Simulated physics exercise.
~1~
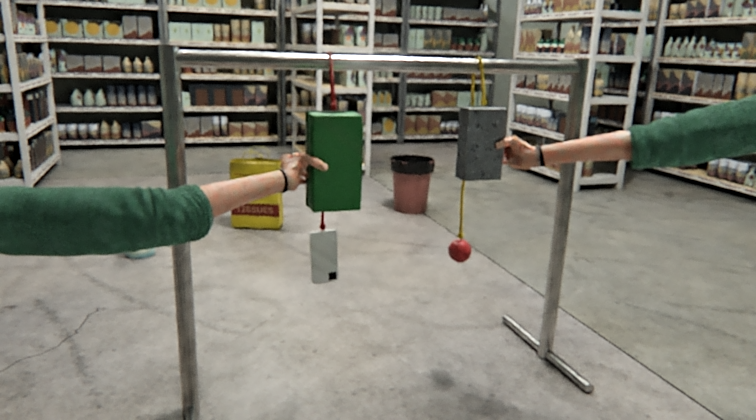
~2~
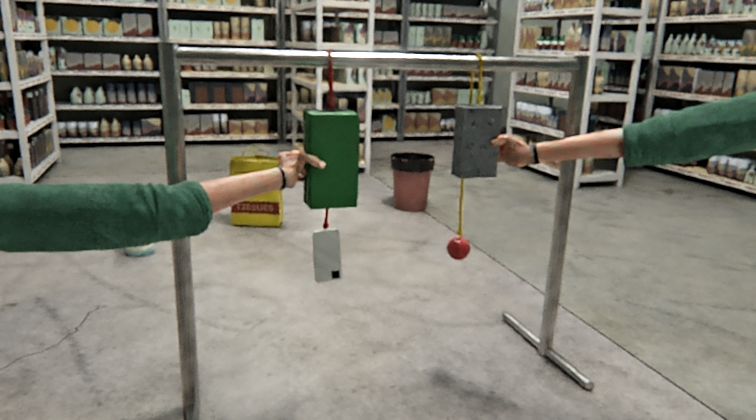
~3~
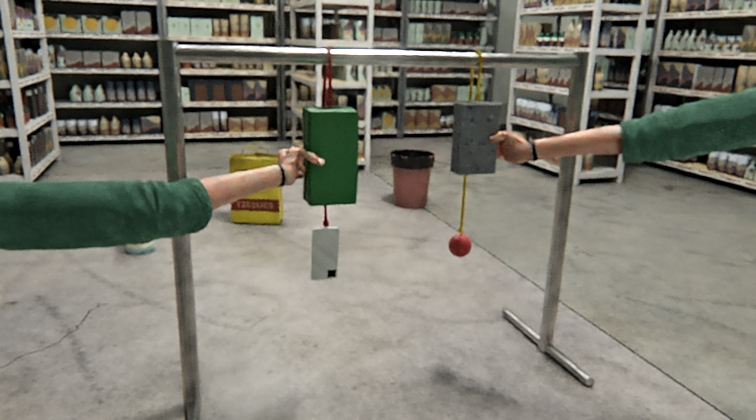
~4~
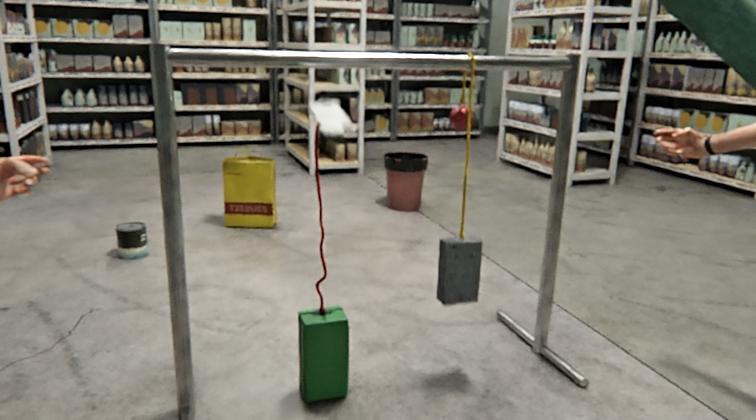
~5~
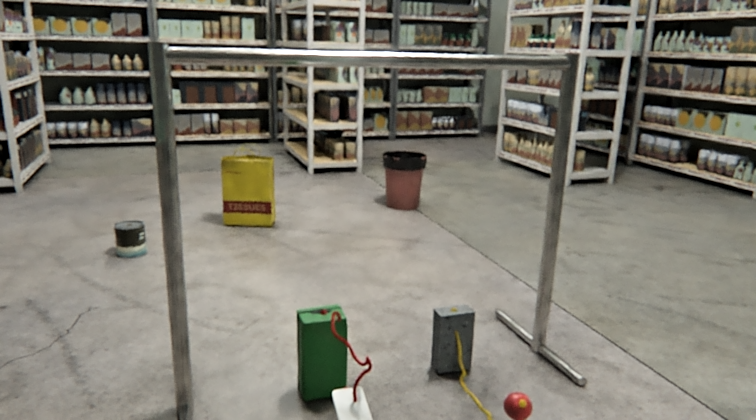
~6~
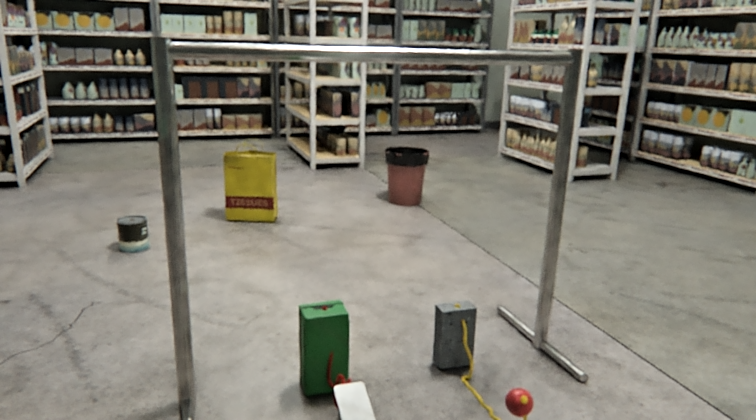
To begin with, two hands in green sleeves steady a green case and a grey paver hanging from a metal bar in a storeroom lined with shelves. A white phone dangles on a red cord beneath the case, and a red apple hangs on a yellow cord below the paver. The hands let go and draw back, and both blocks drop while the phone and apple shoot up toward the bar. The green case reaches the floor first, then the paver lands. Finally, both stand on the concrete, with the phone, apple and slack cords lying beside them.
